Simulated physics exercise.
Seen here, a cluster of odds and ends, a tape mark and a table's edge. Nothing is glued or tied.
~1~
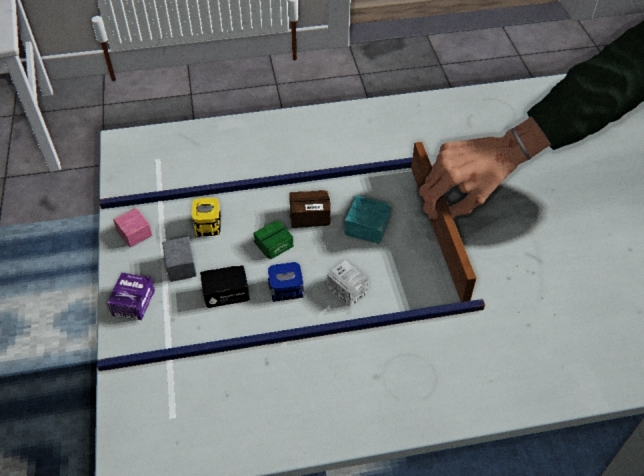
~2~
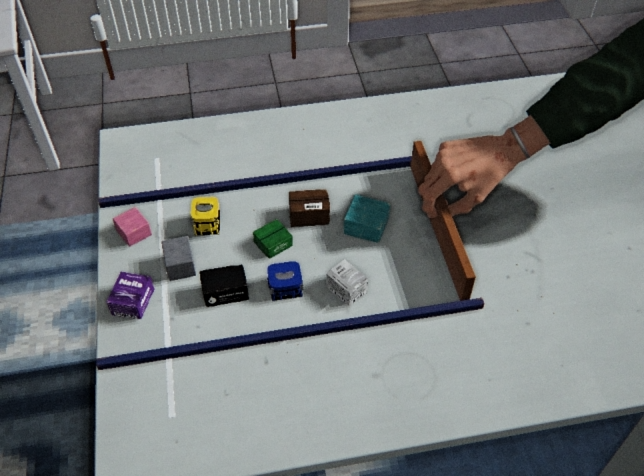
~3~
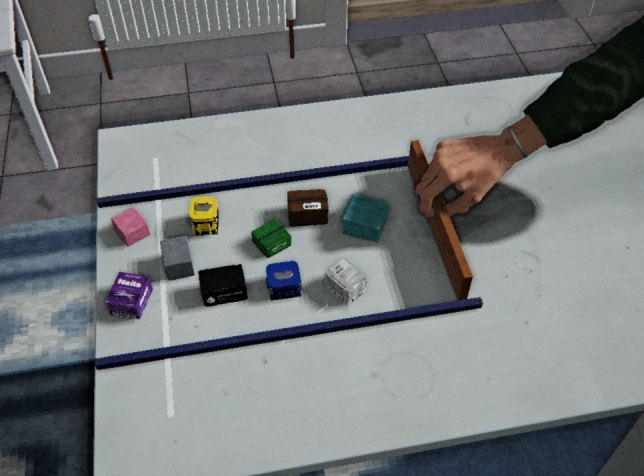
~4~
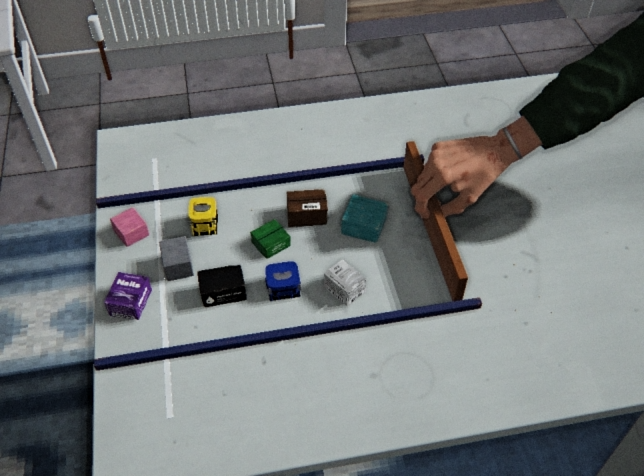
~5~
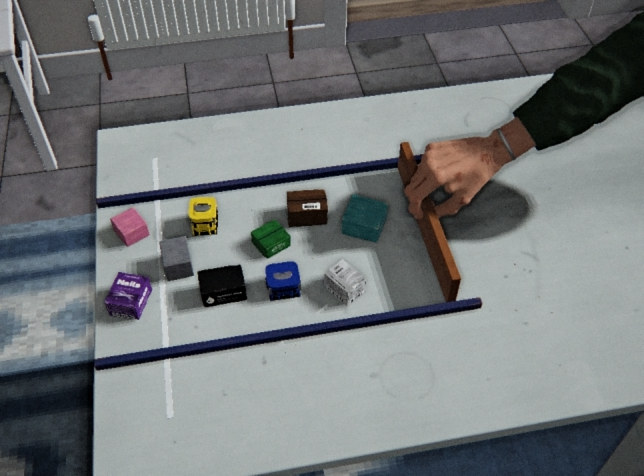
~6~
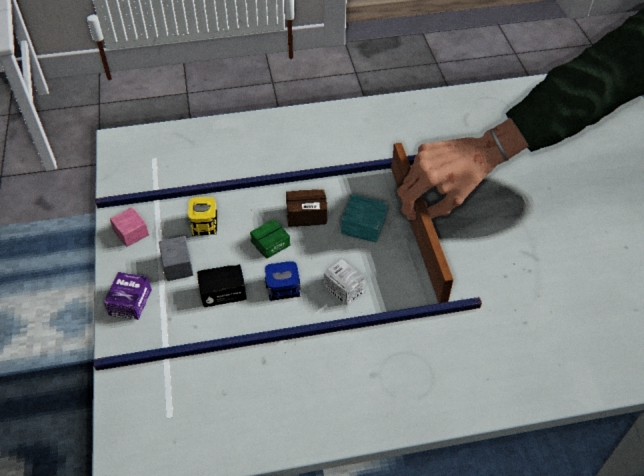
A hand sliding a wooden board slightly left between two blue rails on a table, small coloured boxes and blocks staying still.
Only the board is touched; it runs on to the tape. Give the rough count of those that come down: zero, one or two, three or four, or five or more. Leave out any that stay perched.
Outcome: The number that fall off is three or four.
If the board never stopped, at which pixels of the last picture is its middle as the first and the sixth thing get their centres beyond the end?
Near (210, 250) and (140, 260).
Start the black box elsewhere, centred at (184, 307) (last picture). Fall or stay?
Then it goes over.
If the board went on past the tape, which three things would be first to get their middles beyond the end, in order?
Earliest first: The purple box, then the black box, then the pink block.
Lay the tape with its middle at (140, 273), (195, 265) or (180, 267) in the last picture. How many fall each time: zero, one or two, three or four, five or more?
For each place: 5 or more; 1 or 2; either one or two.
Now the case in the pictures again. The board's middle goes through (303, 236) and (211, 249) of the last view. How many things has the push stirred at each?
First 5, then 9.
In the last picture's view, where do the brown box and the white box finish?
First (142, 218), then (148, 307).
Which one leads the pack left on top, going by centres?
Foremost is the grey block.
Soon after, none off yet; purple box at rest near (128, 296); pink block at rest near (130, 227); grey block at rest near (176, 258).
Then, none off yet; purple box moving near (122, 296); pink block at rest near (130, 227); grey block moved a little near (157, 262).
At rest, the number that fall off is three or four; fallen, black box, pink block and purple box.
